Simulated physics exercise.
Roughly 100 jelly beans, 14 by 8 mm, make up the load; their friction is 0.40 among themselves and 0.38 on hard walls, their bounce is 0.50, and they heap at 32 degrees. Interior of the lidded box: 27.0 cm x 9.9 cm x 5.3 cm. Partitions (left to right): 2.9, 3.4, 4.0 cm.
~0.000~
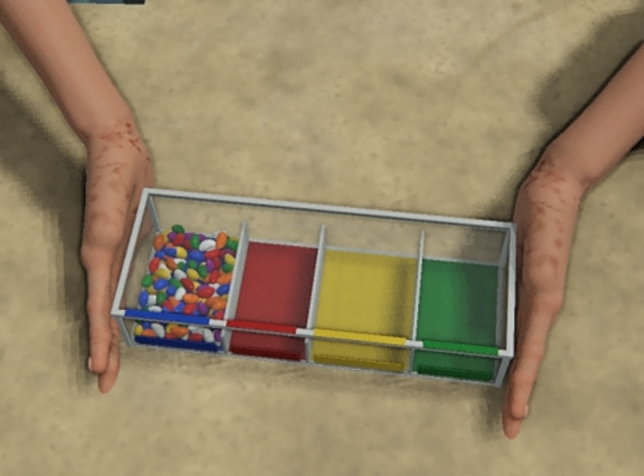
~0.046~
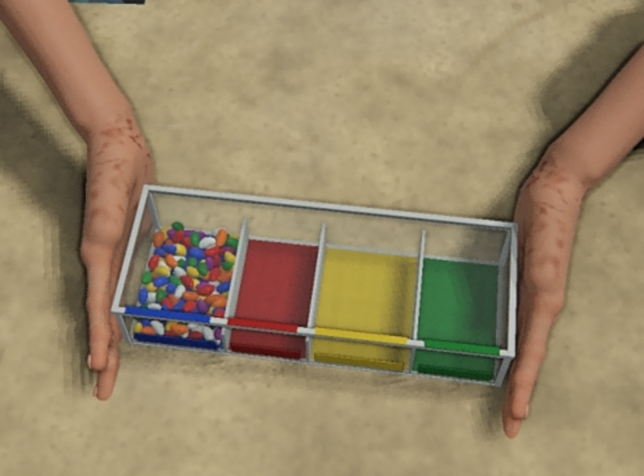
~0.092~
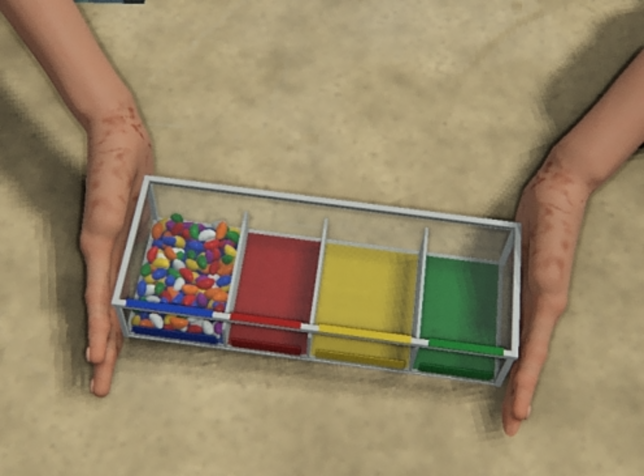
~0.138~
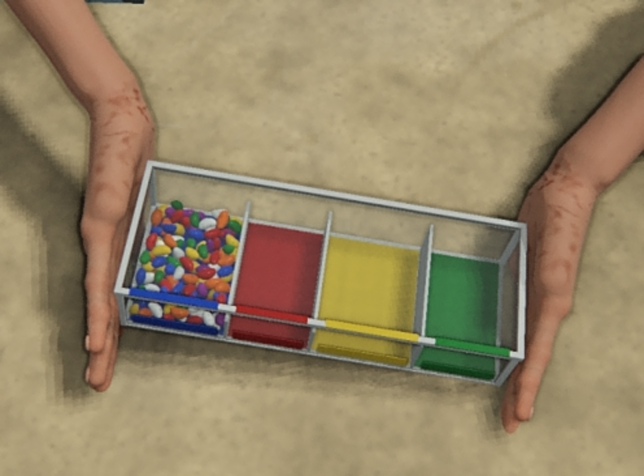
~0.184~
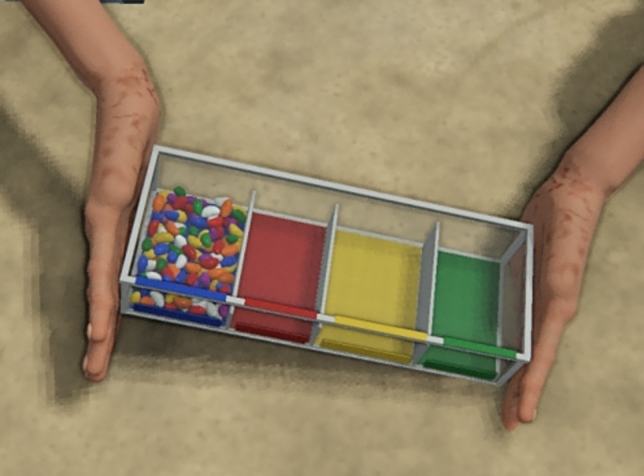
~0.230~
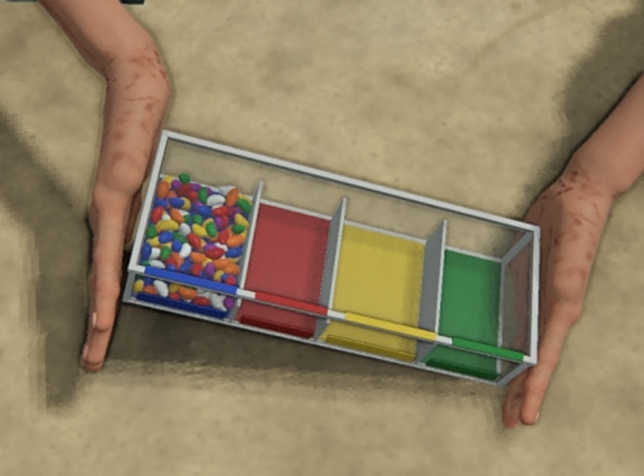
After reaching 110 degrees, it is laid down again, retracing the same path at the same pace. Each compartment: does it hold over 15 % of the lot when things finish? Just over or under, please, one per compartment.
Red: Under, blue: Under, green: Over, yellow: Over.
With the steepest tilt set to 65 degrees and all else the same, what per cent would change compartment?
Estimate: Around 30 %.
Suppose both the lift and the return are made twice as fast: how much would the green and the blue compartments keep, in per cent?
That way green would end with 40 per cent and blue with 0 per cent.
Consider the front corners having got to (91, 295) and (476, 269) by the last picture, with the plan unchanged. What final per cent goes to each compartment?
That leaves red with 0 percent, blue with 100, green with 0 and yellow with 0 percent.
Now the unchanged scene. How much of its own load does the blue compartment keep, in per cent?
That compartment keeps close to 0 per cent of its own pieces.
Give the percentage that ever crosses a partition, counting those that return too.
100 per cent or so.
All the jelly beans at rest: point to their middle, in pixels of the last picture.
Once everything settles, the centre is around (454, 331).
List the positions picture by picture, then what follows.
Box tilt 0 degrees, front corners at (118, 311) and (506, 352); blue 100 %, in the first frame.
Box tilt 1 degrees, front corners at (118, 308) and (508, 352), in the second frame.
Box tilt 3 degrees, front corners at (119, 301) and (511, 352), lowest corner right front, in the third frame.
Box tilt 8 degrees, front corners at (121, 289) and (517, 354), lowest corner right front, in the fourth frame.
Box tilt 12 degrees, front corners at (127, 277) and (523, 356), lowest corner right front, in the fifth frame.
Box tilt 17 degrees, front corners at (136, 266) and (529, 358), lowest corner right front; blue 100 %. Its pace works out near 100 degrees a second, in the sixth frame.
After 1.25 s, tilt 110 degrees; red 30 %, blue 25 %, green 20 %, yellow 25 %.
After 1.92 s, tilt 50 degrees; green 65 %, yellow 30 %.
Then, at 2.64 s, tilt 0 degrees; green 65 %, yellow 30 %.
By 3.2 s all is still; red 0 %, blue 0 %, green 65 %, yellow 30 %.
